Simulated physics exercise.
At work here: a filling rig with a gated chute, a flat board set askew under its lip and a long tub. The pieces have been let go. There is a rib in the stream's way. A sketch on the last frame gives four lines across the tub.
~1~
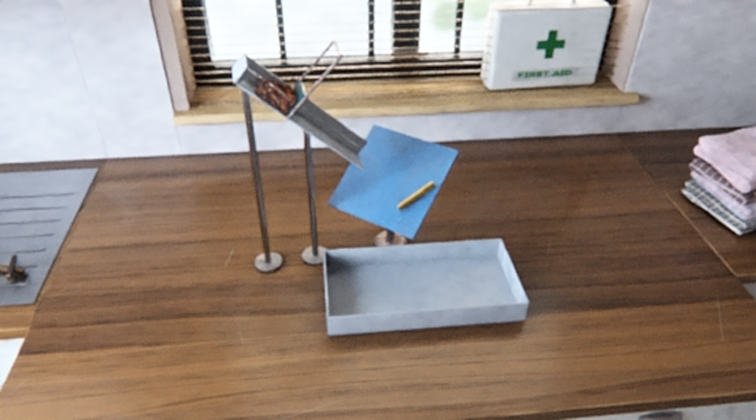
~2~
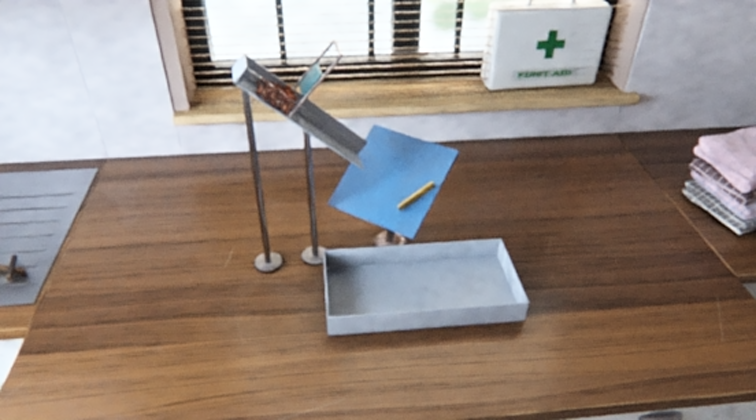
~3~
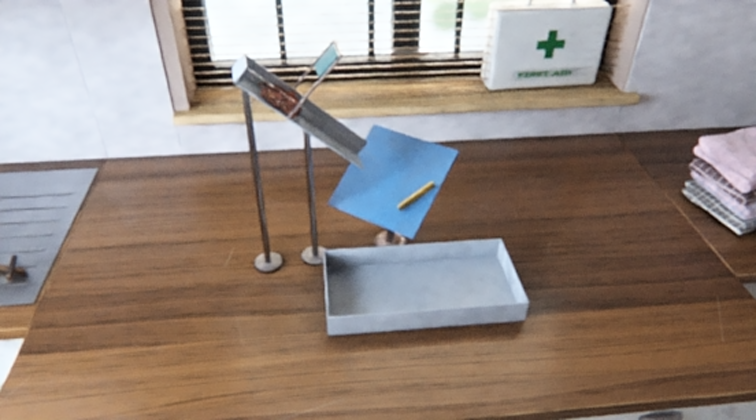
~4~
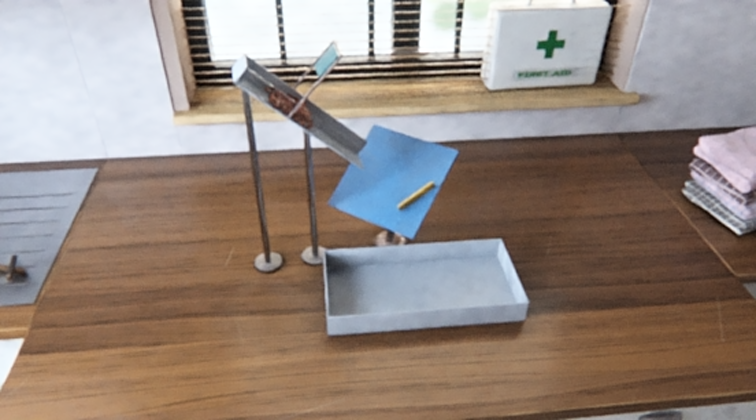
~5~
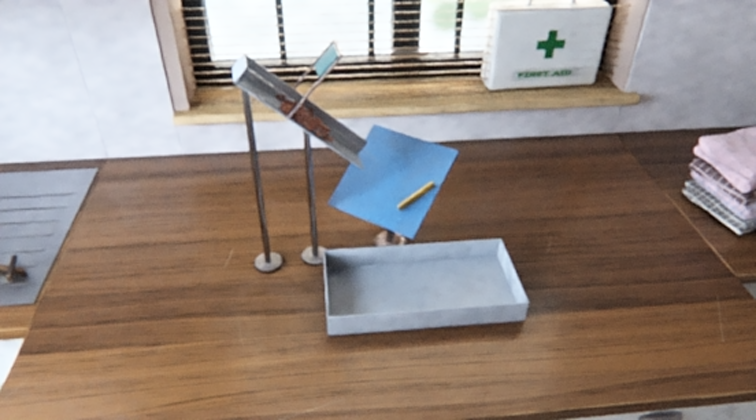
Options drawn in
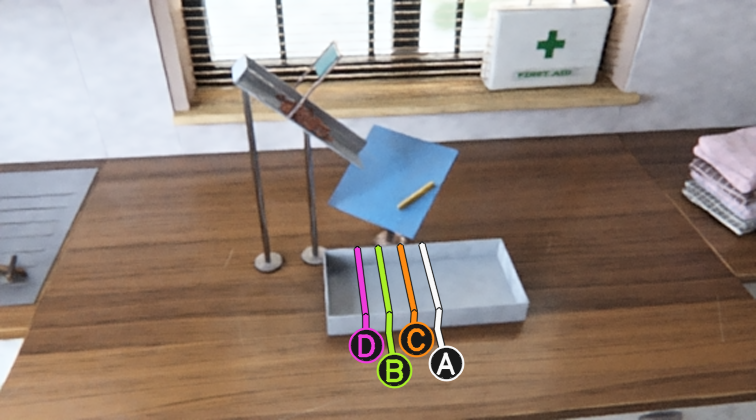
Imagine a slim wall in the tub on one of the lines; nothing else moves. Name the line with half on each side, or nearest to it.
The answer is line D.
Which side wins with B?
Left.
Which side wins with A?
Left.
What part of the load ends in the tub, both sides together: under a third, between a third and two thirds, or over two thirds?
It is over two thirds.
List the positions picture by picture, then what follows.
The first picture shows load behind the gate (277, 94), clay pellets; lip of the chute (360, 162), sloping fairly steeply.
The second picture shows middle of the board (392, 178), tilted fairly steeply; middle of its low edge (368, 221); of its high edge (415, 137).
The third picture shows front corners of the tub (328, 318) and (528, 302), empty; front of the load (297, 110).
The fourth picture shows middle of the load (293, 105); its front (310, 125), roughly a quarter of the way to the lip; rib from (433, 182) to (398, 207).
The fifth picture shows middle of the load (306, 115); its front (330, 139), roughly half of the way to the lip.
On the marked copy, line A crosses the front rim at (438, 309); line B crosses the front rim at (389, 313); line C crosses the front rim at (414, 311); line D crosses the front rim at (365, 315).
With A, of what is caught, almost all on the left of the divider, just a few on the right.
With B, of what is caught, the larger part on the left of the divider, about a tenth on the right.
With C, of what is caught, almost all on the left of the divider, just a few on the right.
With D, of what is caught, roughly a third on the left of the divider, roughly two thirds on the right.
